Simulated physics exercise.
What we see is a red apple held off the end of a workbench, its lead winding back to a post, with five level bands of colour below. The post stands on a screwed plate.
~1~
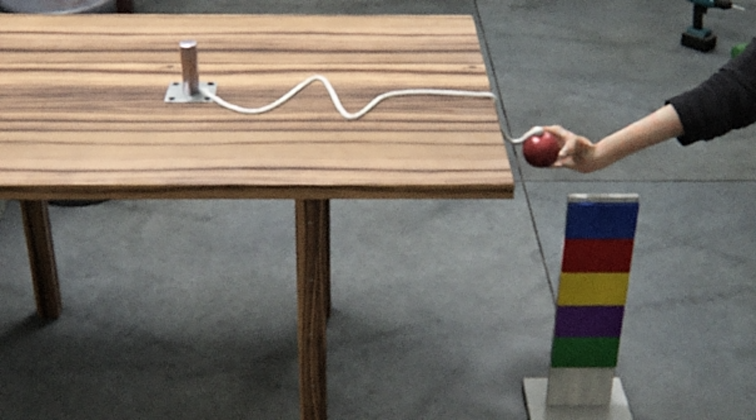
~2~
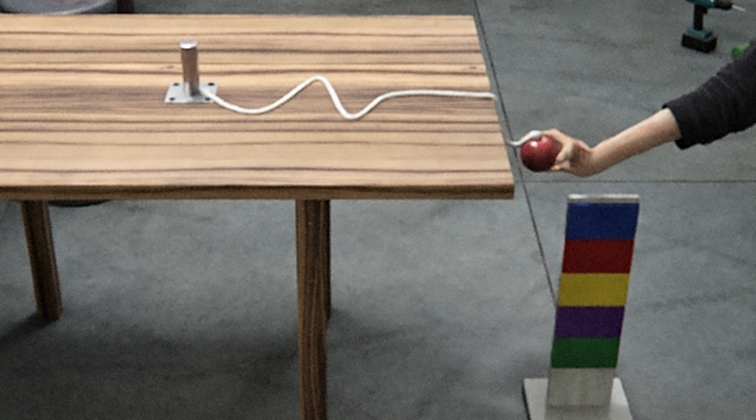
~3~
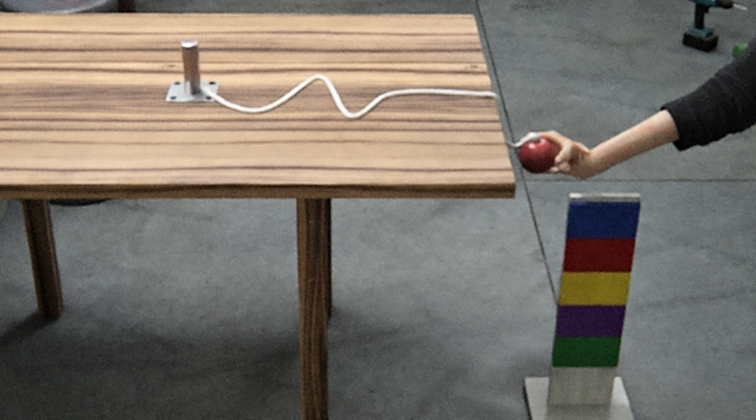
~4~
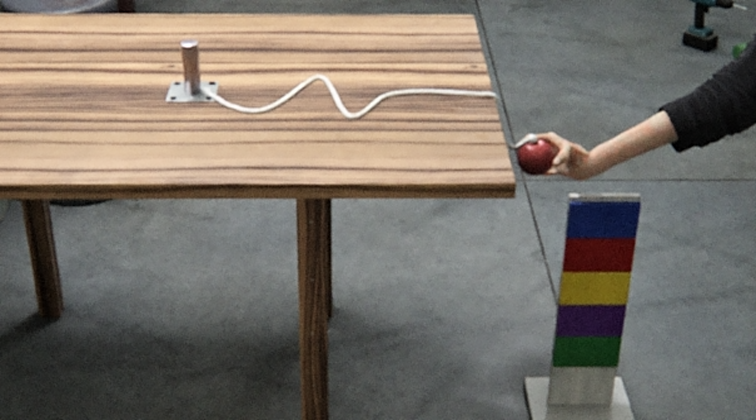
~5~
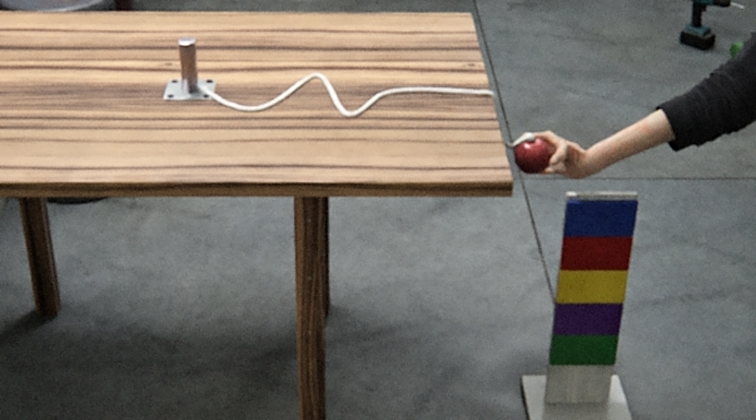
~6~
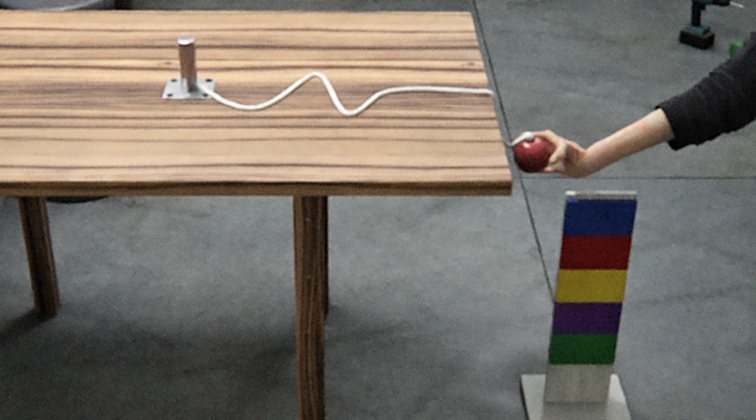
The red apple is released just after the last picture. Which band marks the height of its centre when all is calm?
Its centre hangs level with the purple band.
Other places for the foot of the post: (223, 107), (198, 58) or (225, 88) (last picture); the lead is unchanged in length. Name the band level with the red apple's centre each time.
Taking them in turn: Green; purple; green.
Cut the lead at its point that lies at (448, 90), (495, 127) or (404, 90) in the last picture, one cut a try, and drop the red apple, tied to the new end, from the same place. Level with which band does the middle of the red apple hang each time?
Try by try: Blue; yellow; none, it hangs higher.
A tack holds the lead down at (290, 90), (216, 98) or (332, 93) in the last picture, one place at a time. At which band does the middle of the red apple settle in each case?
It would be yellow; purple; red.
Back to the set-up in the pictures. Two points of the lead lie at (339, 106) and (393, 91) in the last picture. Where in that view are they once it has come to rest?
At (459, 93), then (488, 150).
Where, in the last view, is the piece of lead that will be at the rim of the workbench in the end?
The one at (359, 111).
Early on, apple near (458, 307); level with purple.
Midway, apple near (489, 314); level with purple.
Finally, apple near (474, 314); level with purple. Its middle rests at the purple band.
